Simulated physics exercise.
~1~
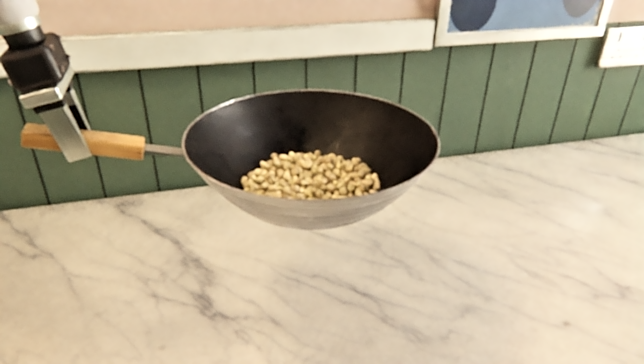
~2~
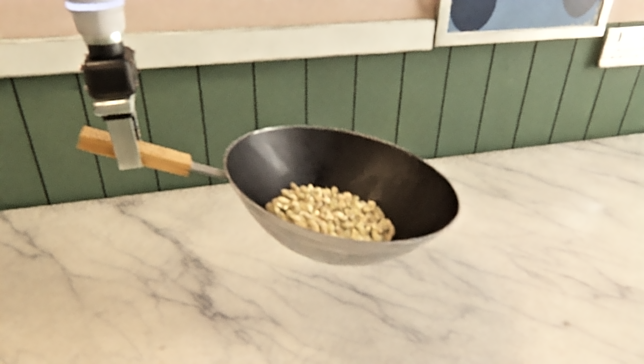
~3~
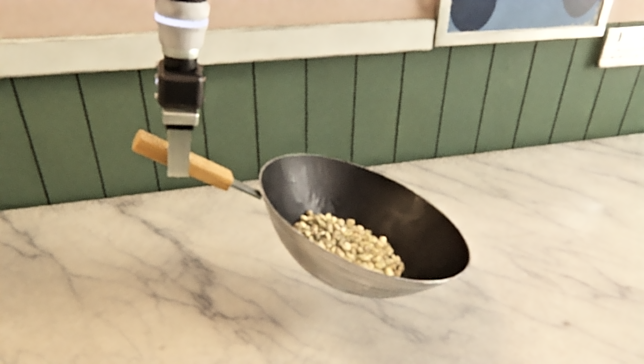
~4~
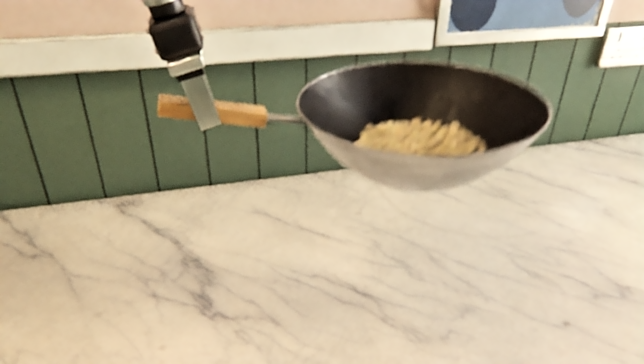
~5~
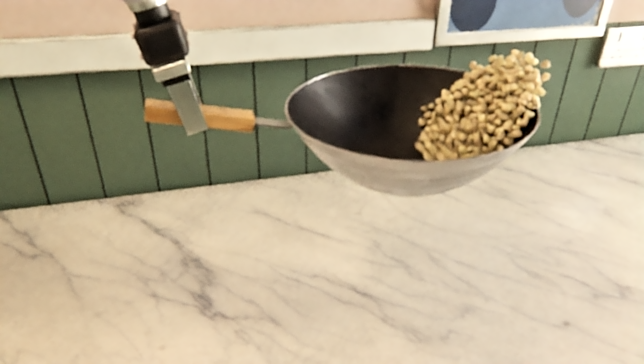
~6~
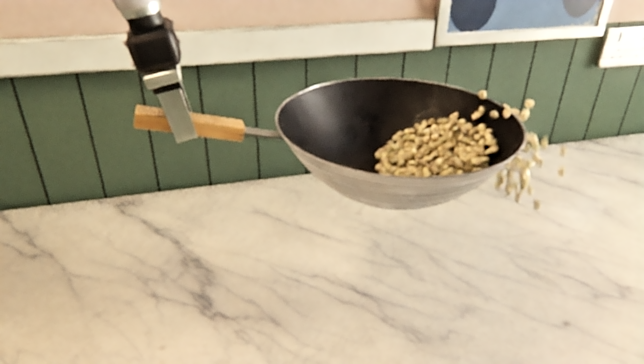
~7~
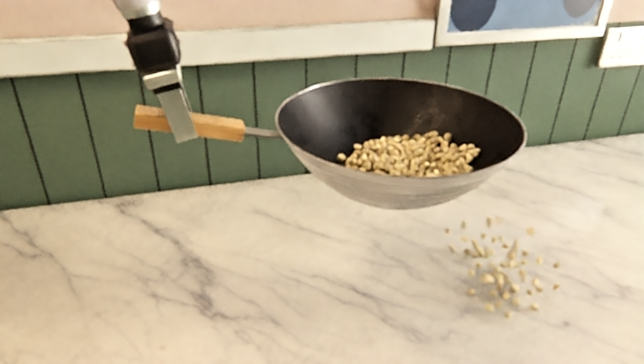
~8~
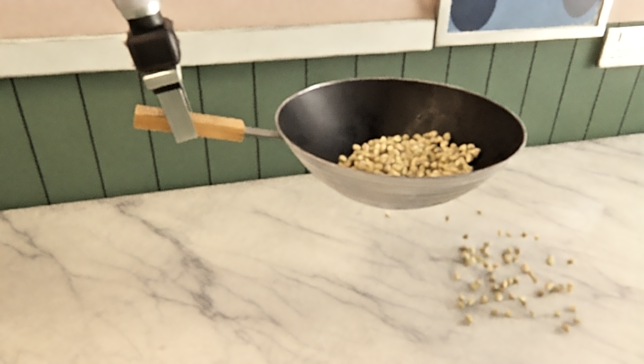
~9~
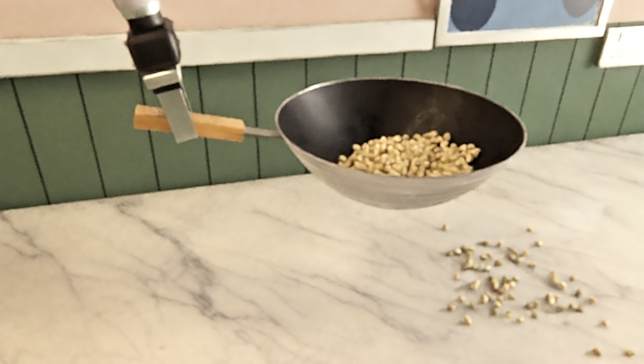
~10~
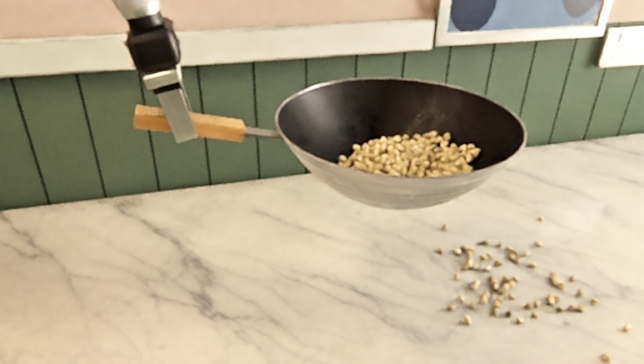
We see a robot arm holding a wok of dried beans above a marble surface, lowering and tilting it to the right, then swinging it up level so the beans leap toward the far rim; most settle back inside, while some spill and lie scattered below.
